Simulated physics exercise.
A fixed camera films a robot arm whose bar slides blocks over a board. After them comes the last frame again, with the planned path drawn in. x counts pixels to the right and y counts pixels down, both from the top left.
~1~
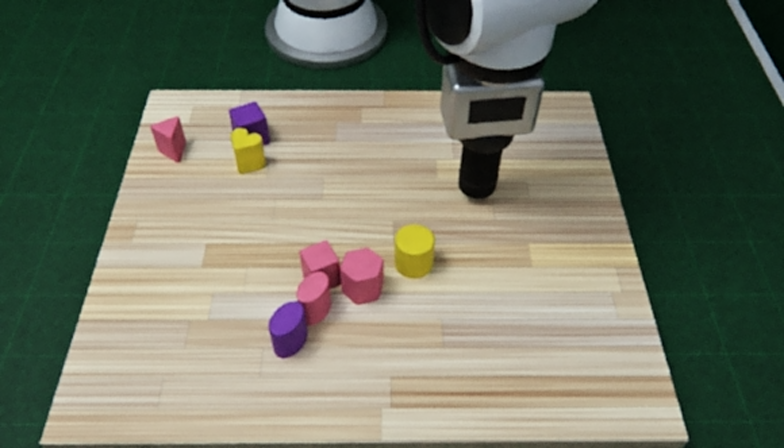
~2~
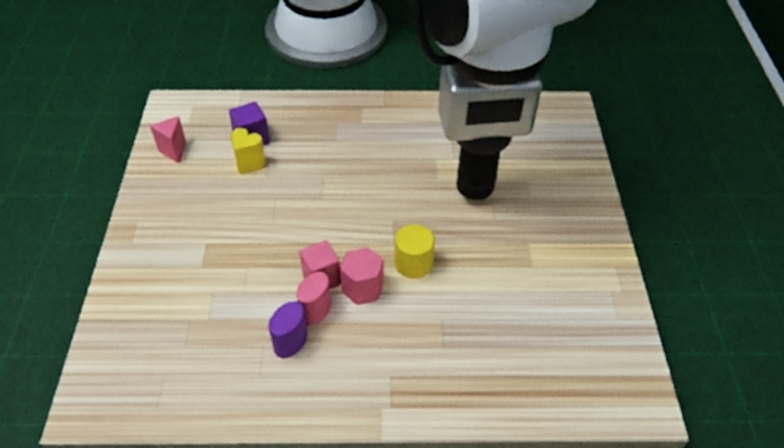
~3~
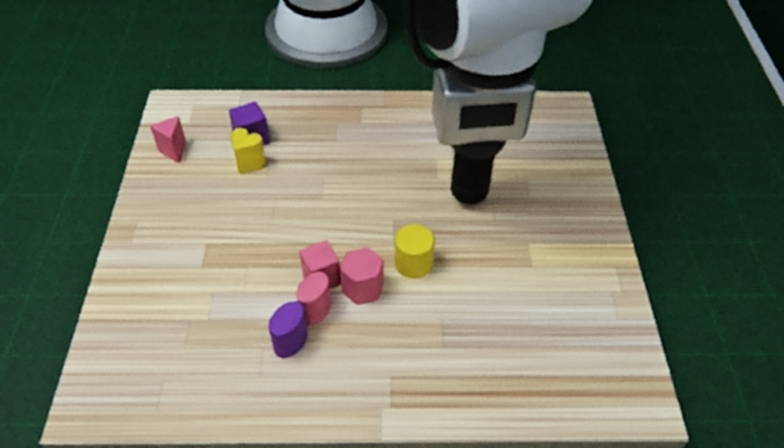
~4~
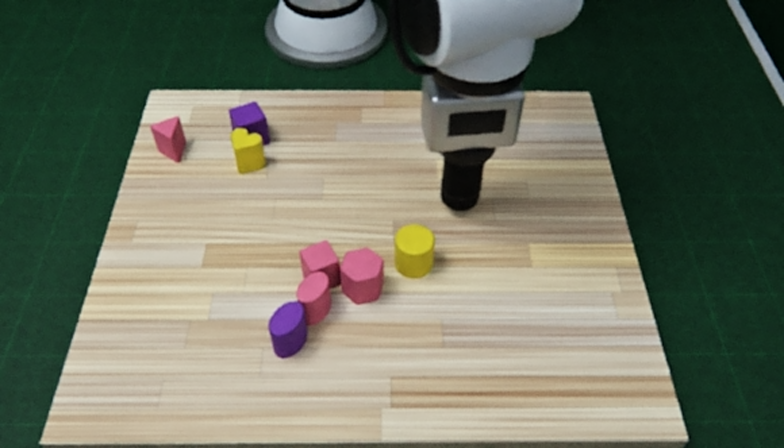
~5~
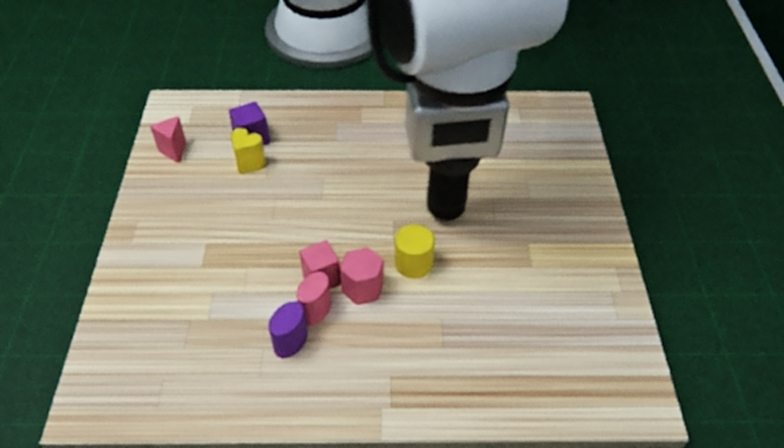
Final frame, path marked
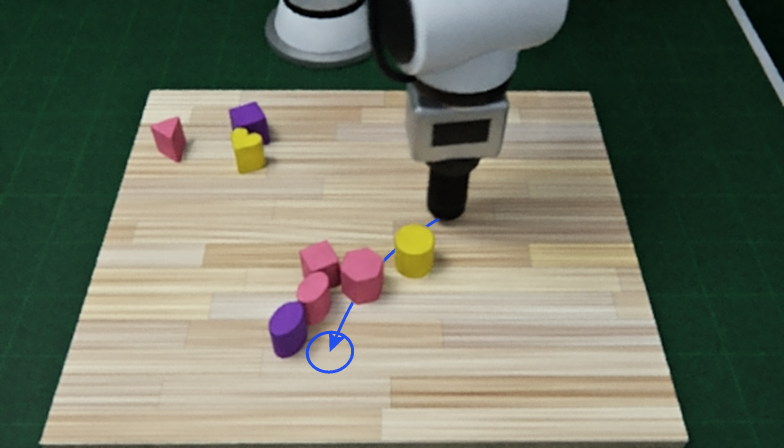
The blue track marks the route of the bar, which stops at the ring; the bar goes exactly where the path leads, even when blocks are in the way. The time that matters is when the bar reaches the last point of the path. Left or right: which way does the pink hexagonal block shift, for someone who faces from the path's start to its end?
Seen from start to end, it moves left.
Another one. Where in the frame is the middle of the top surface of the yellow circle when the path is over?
It is at (403, 274).
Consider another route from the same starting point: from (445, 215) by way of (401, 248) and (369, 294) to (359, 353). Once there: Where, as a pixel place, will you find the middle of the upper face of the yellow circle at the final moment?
Its top centre lands on (407, 301).
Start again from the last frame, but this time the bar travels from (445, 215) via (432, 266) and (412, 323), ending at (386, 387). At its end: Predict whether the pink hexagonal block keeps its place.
When the path is over, the pink hexagonal block has left its spot.
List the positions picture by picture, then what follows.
Bar's lower end at (477, 186); purple elliptical block at (286, 317); pink elliptical block at (313, 286); pink hexagonal block at (362, 263); yellow circle at (415, 238), in the first frame.
Bar at (475, 187); blocks still, in the second frame.
Bar at (469, 191); blocks still, in the third frame.
Bar at (460, 197); blocks still, in the fourth frame.
Bar at (446, 207); purple elliptical block at (286, 317); pink elliptical block at (313, 286); pink hexagonal block at (362, 263); yellow circle at (415, 238), in the fifth frame.
Drawn move, from (445, 215) over (397, 248) and (358, 294) to (330, 352).
What follows on the original path. One third of the way, bar at (397, 241); yellow circle at (408, 256).
Two thirds of the way, bar at (357, 287); purple elliptical block at (276, 323), turned 30° anticlockwise; pink elliptical block at (297, 292), turned 25° clockwise; pink hexagonal block at (334, 302); yellow circle at (403, 274).
At the end, bar at (329, 345); purple elliptical block at (275, 323), turned 35° anticlockwise; pink elliptical block at (295, 293), turned 30° clockwise; pink hexagonal block at (299, 363); yellow circle at (403, 274).
